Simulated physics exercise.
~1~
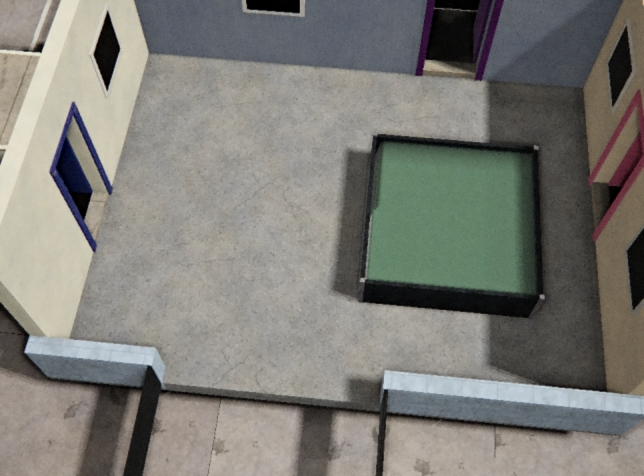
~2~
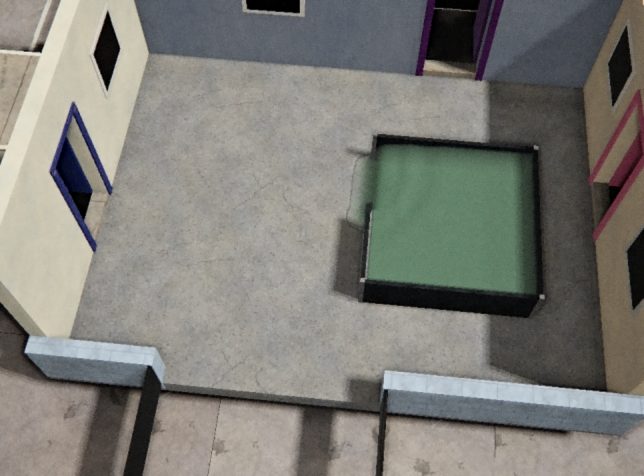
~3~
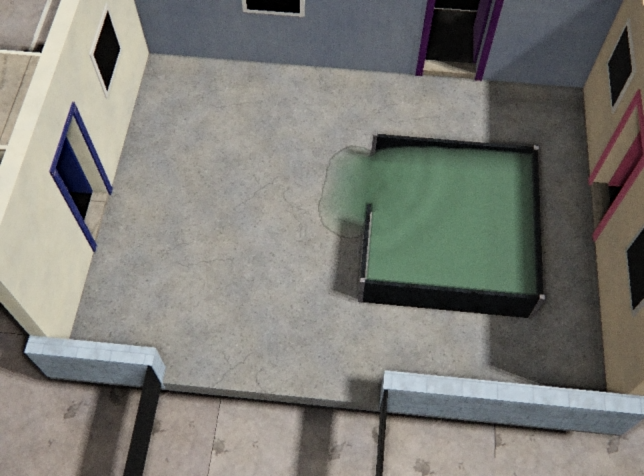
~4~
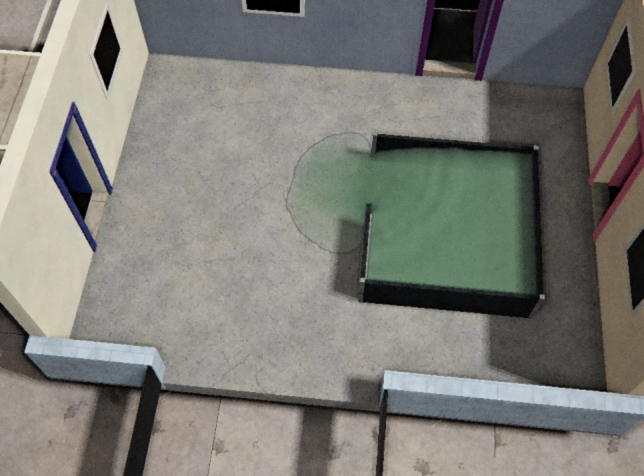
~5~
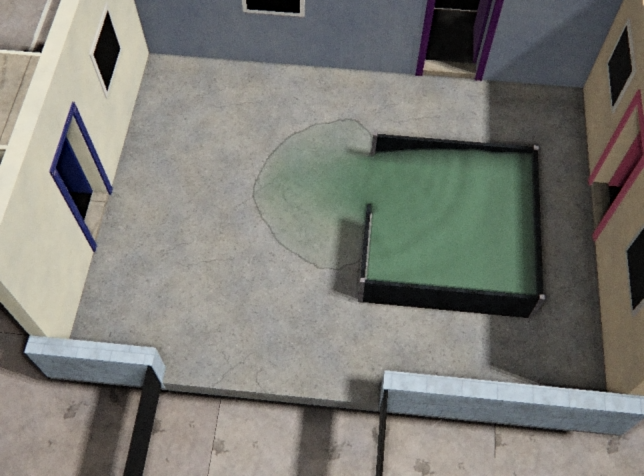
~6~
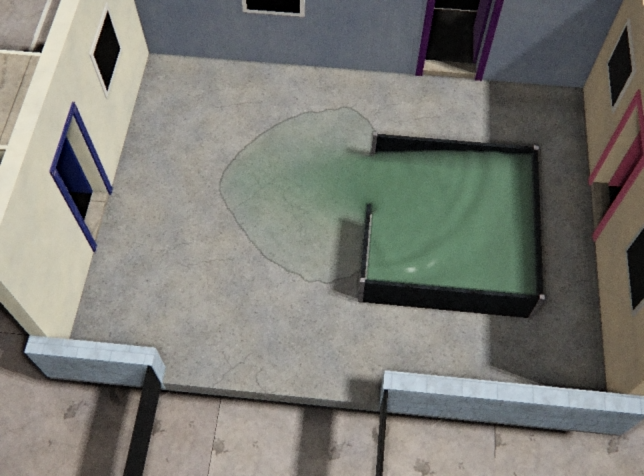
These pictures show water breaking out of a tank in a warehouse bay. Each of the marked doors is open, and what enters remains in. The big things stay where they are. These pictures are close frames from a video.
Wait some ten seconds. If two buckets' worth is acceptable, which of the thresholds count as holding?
The pink door counts as holding, the blue door does not count, the purple door counts as holding.
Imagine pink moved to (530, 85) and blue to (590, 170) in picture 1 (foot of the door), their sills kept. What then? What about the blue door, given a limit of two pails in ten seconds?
I'd say the blue one doesn't reach the mark.
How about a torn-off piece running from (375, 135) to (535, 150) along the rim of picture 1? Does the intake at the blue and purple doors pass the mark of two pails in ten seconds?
Blue door: Falls short; purple door: Exceeds it.
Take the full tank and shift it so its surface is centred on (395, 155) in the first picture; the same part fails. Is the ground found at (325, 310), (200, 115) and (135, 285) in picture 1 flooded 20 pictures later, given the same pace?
Spared, soaked, soaked.
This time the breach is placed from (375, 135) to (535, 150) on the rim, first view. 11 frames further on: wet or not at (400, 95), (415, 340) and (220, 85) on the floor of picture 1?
Going through them, the first would be submerged, the next still bare and the last submerged.
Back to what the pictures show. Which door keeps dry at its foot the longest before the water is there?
That would be the pink door.
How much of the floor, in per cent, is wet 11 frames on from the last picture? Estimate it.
My estimate is close to 45 per cent.
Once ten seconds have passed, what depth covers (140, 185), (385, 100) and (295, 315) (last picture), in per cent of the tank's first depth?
Estimated readings in sequence: 20, 6, 6 percent.
A moment on, water covers 30 % of the floor; the pink door not reached, the blue door not reached, the purple door not reached.
Next, water covers 45 % of the floor; the pink door not reached, the blue door under two buckets in, the purple door not reached.
Then, water covers 50 % of the floor; the pink door not reached, the blue door over two buckets in, the purple door not reached.
Later, water covers 65 % of the floor; the pink door not reached, the blue door far over two buckets in, the purple door wet at the sill, nothing in.
In the end, water covers 95 % of the floor; the pink door wet at the sill, nothing in, the blue door far over two buckets in, the purple door wet at the sill, nothing in.
